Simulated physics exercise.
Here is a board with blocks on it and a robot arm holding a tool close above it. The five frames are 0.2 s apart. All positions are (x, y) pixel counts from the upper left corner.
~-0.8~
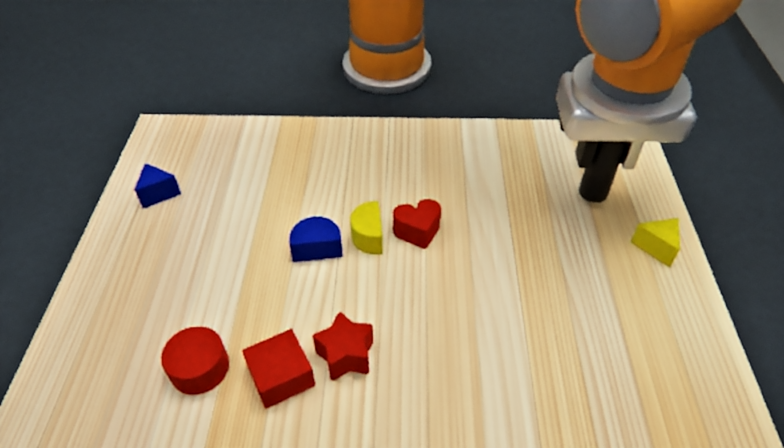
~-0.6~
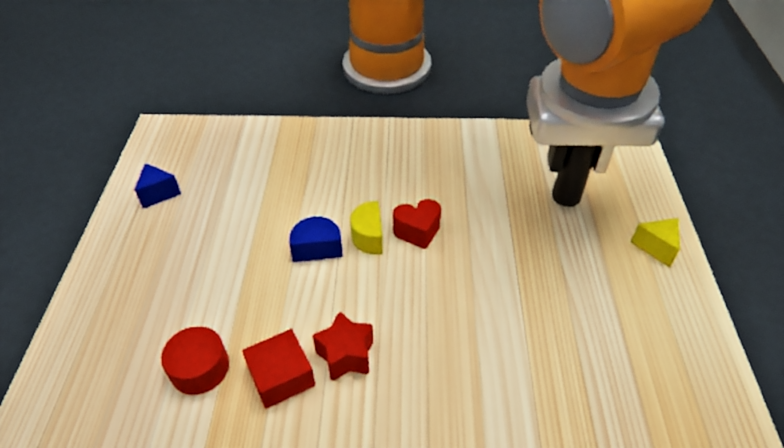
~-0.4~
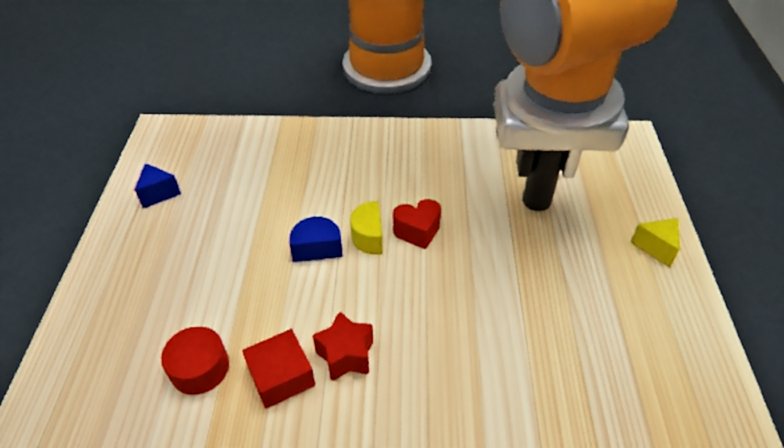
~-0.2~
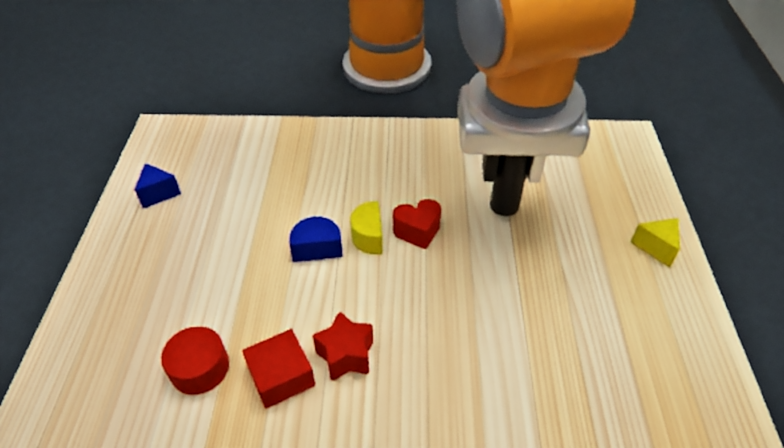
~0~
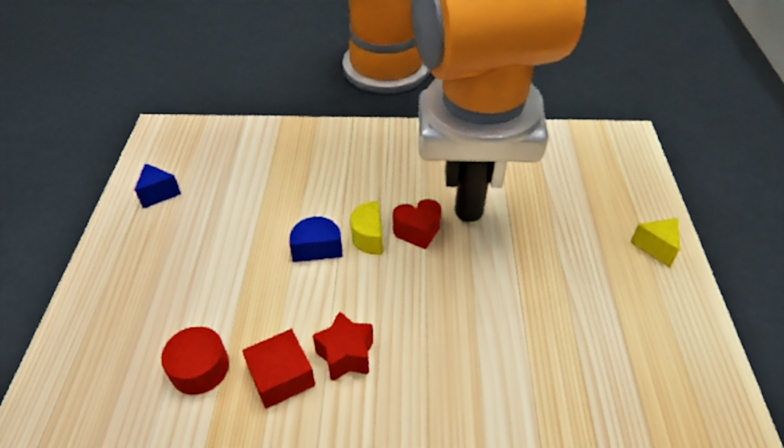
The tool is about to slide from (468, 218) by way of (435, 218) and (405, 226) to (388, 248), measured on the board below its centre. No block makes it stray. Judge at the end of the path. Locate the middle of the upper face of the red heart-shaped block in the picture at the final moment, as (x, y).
Roughly at (370, 257).
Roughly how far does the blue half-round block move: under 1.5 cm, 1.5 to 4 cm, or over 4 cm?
Moves under 1.5 cm.
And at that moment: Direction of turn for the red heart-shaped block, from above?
Its rotation is counterclockwise.
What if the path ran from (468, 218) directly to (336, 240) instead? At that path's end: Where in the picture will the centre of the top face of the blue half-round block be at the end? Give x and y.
Pixel (267, 243).
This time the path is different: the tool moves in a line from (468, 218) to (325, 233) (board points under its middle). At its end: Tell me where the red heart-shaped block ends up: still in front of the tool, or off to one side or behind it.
I think the tool loses the red heart-shaped block somewhere along the way.
On the path given first. One third of the way, tool (435, 212); yellow half-round block (364, 219); red heart-shaped block (403, 217), turned 15° anticlockwise.
Two thirds of the way, tool (405, 219); yellow half-round block (355, 222), turned 25° clockwise; red heart-shaped block (384, 232), turned 55° anticlockwise.
At the end, tool (388, 241); blue half-round block (308, 230); yellow half-round block (352, 224), turned 30° clockwise; red heart-shaped block (370, 257), turned 65° anticlockwise.
